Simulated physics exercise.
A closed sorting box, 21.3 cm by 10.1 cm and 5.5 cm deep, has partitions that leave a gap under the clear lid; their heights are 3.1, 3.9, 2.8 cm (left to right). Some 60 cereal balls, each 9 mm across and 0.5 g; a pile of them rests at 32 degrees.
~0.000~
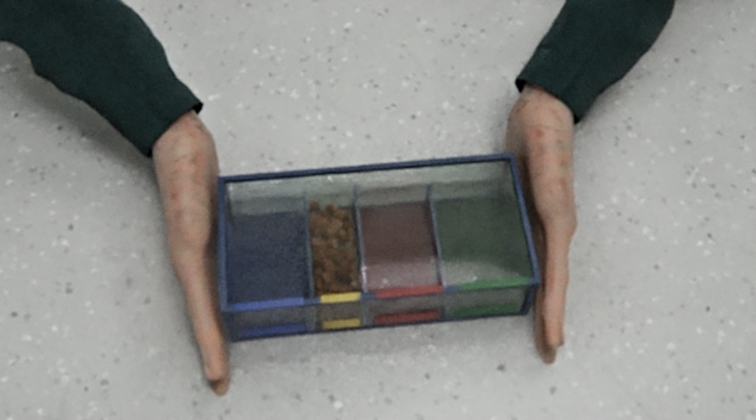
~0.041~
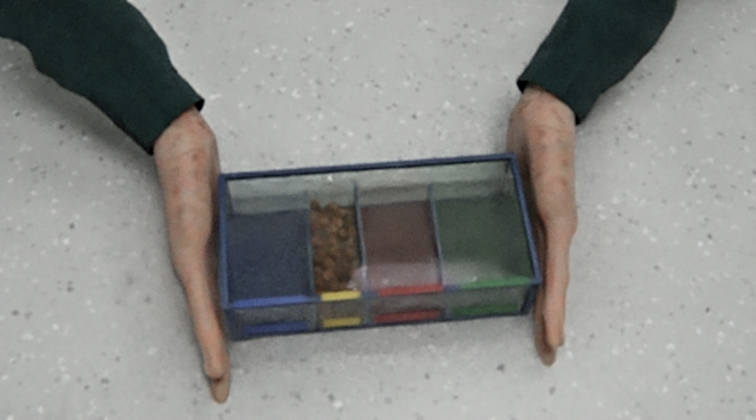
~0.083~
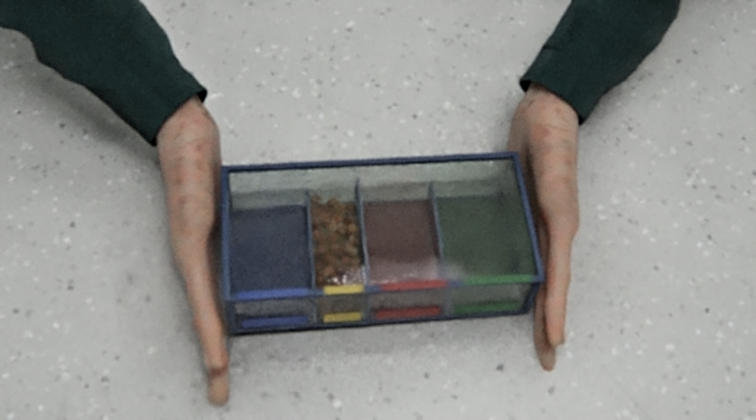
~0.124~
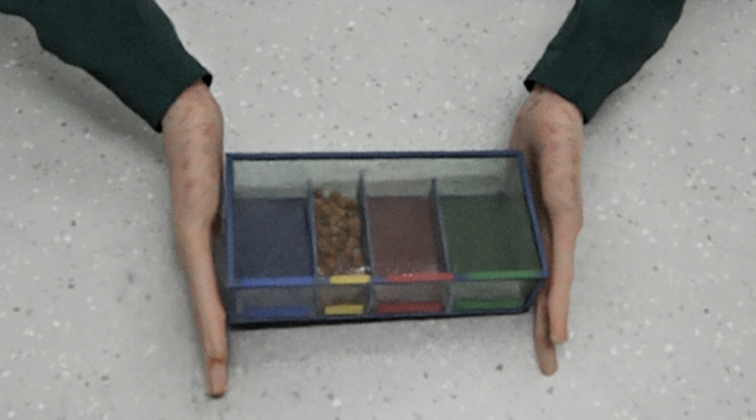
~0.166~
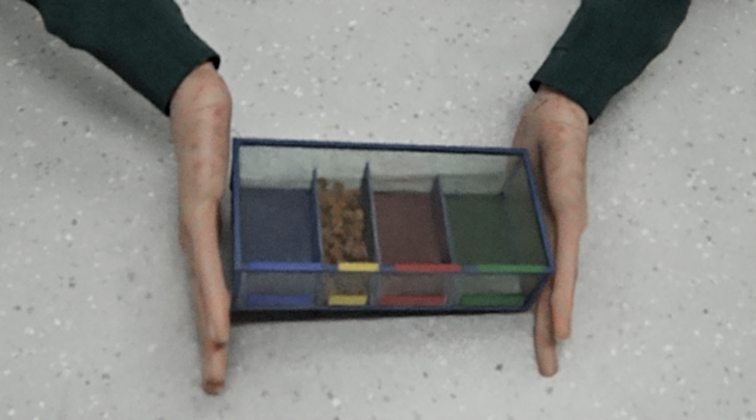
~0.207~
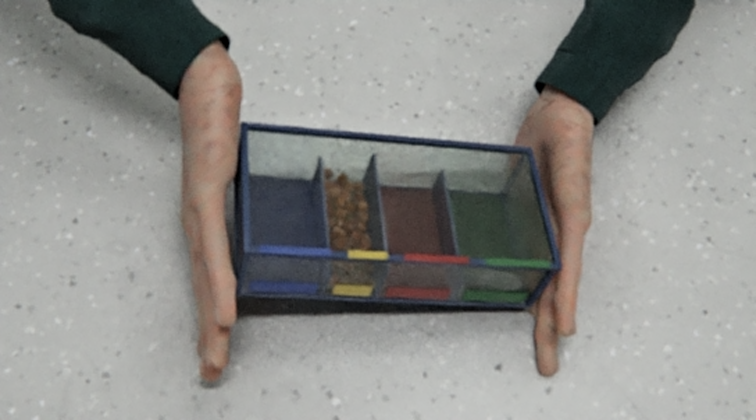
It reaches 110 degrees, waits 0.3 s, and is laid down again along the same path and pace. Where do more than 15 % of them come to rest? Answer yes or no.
Red compartment: No; blue compartment: No; green compartment: Yes; yellow compartment: Yes.
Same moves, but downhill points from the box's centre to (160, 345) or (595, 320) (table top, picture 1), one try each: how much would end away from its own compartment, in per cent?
Some 95 and 50 per cent.
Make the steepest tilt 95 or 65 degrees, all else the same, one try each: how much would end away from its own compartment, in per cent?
Some 55 and 0 per cent.
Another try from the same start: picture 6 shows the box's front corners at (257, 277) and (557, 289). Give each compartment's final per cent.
Red 5, blue 0, green 70, yellow 20.
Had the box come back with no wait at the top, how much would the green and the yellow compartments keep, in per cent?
Green 45; yellow 50.
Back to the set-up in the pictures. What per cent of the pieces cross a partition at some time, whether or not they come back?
Some 65 per cent.
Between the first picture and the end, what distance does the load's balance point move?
About 8.0 cm.
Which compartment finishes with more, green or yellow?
The green one has more.
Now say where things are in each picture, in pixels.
Box tilt 0 degrees, front corners at (227, 307) and (534, 280); yellow 100 %, in the first frame.
Box tilt 1 degrees, front corners at (228, 304) and (535, 279), in the second frame.
Box tilt 3 degrees, front corners at (230, 296) and (538, 277), lowest corner right back, in the third frame.
Box tilt 7 degrees, front corners at (234, 283) and (543, 273), lowest corner right back, in the fourth frame.
Box tilt 11 degrees, front corners at (241, 266) and (549, 269), lowest corner right back, in the fifth frame.
Box tilt 15 degrees, front corners at (250, 249) and (555, 265), lowest corner right back; yellow 100 %. The box's pace is about 105 degrees a second, in the sixth frame.
Then, at 1.30 s, tilt 110 degrees; red 20 %, green 25 %, yellow 50 %.
After 2.04 s, tilt 57 degrees; red 5 %, green 60 %, yellow 35 %.
After 2.79 s, tilt 0 degrees; red 5 %, green 60 %, yellow 35 %.
By 3.2 s all is still; red 5 %, blue 0 %, green 60 %, yellow 35 %.
